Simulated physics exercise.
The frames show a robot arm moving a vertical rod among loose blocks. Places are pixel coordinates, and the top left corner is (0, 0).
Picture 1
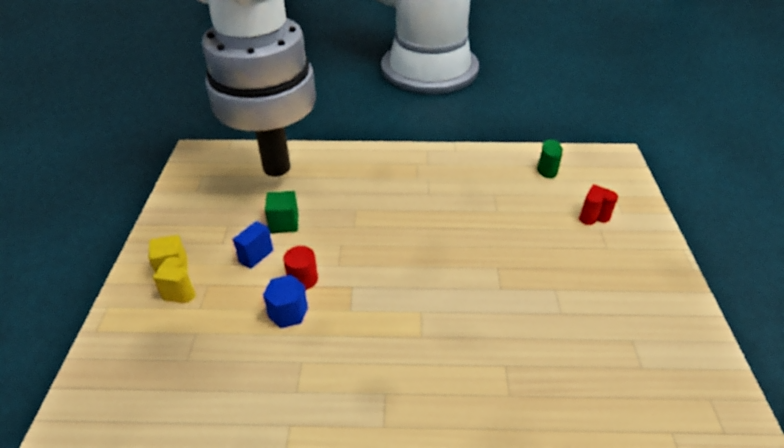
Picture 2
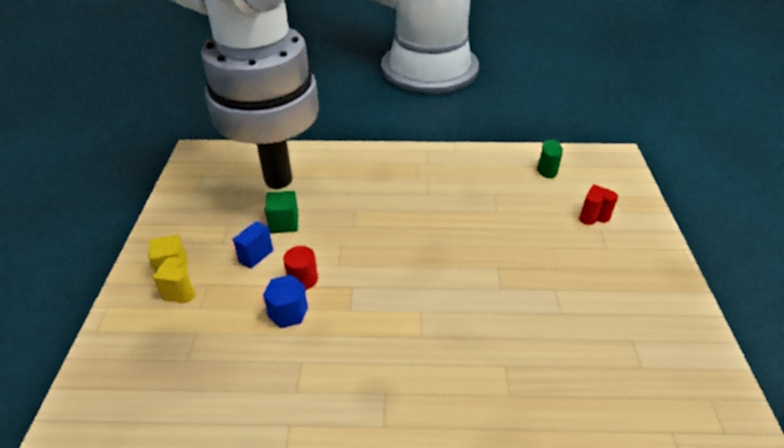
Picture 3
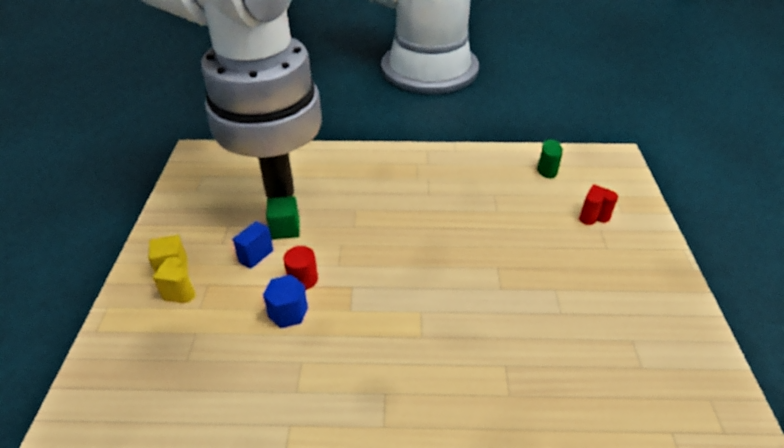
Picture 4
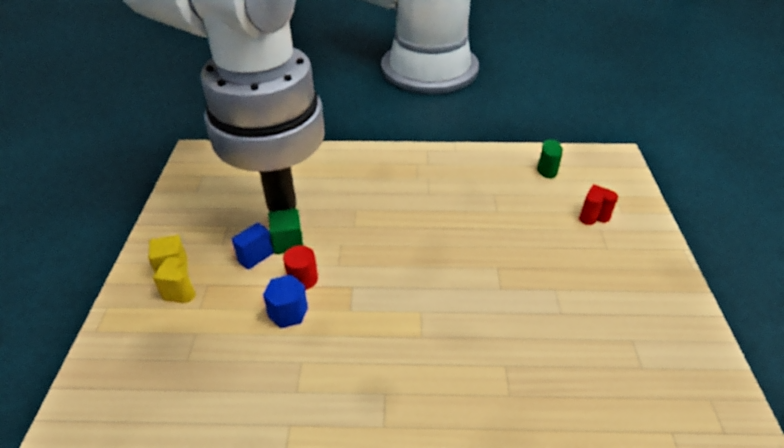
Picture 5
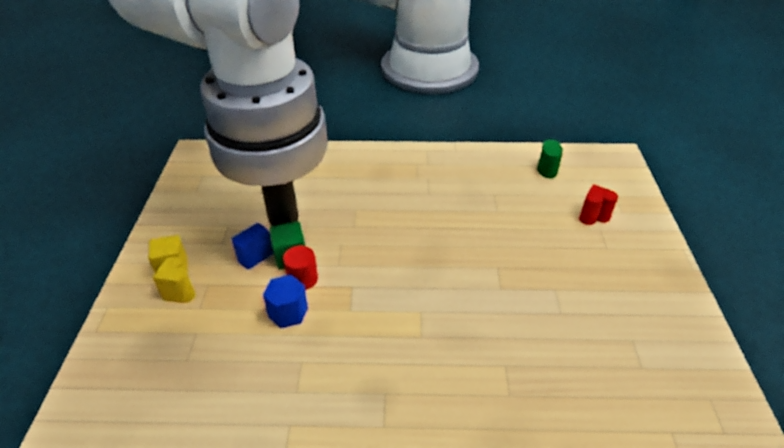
A pale wooden tabletop against a dark teal floor is seen from above and in front by a still camera. On the left sit a green block, two blue blocks, a red cylinder and yellow blocks, with a green cylinder and red pieces at the far right. A robot arm's dark rod moves slightly toward the viewer, meets the green block and pushes it between the blue block and red cylinder.
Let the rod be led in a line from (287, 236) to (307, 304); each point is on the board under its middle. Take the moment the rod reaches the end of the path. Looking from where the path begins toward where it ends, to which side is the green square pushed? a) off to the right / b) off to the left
That would be b.
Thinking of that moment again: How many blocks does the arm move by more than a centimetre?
I expect three or more blocks to move.
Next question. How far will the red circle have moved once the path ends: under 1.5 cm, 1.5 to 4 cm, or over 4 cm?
The displacement of the red circle is above 4 cm.
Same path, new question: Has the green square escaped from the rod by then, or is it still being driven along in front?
Still being pushed.
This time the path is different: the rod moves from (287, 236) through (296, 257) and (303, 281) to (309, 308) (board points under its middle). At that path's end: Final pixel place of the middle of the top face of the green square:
My best guess is (327, 305).
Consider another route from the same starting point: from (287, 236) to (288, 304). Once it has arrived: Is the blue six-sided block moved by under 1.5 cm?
No, that is not what happens.
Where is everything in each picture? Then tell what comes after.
Tip of the rod (277, 170), middles of tops, blue rectangle (251, 233), blue six-sided block (284, 289), green square (280, 200), red circle (299, 256), in the first frame.
Rod (279, 182), nothing pushed, in the second frame.
Rod (281, 194), green square (281, 206), in the third frame.
Rod (282, 207), green square (284, 220), in the fourth frame.
Rod (284, 220), blue rectangle (250, 234), blue six-sided block (284, 289), green square (287, 233), red circle (299, 256), in the fifth frame.
On the path given first. One third of the way, rod (290, 242); green square (299, 256), turned 20° anticlockwise; red circle (314, 276).
Two thirds of the way, rod (296, 264); blue six-sided block (280, 295); green square (311, 278), turned 25° anticlockwise; red circle (332, 298).
At the end, rod (305, 288); blue rectangle unmoved; blue six-sided block (277, 306), turned 35° clockwise; green square (327, 300), turned 35° anticlockwise; red circle (352, 318).
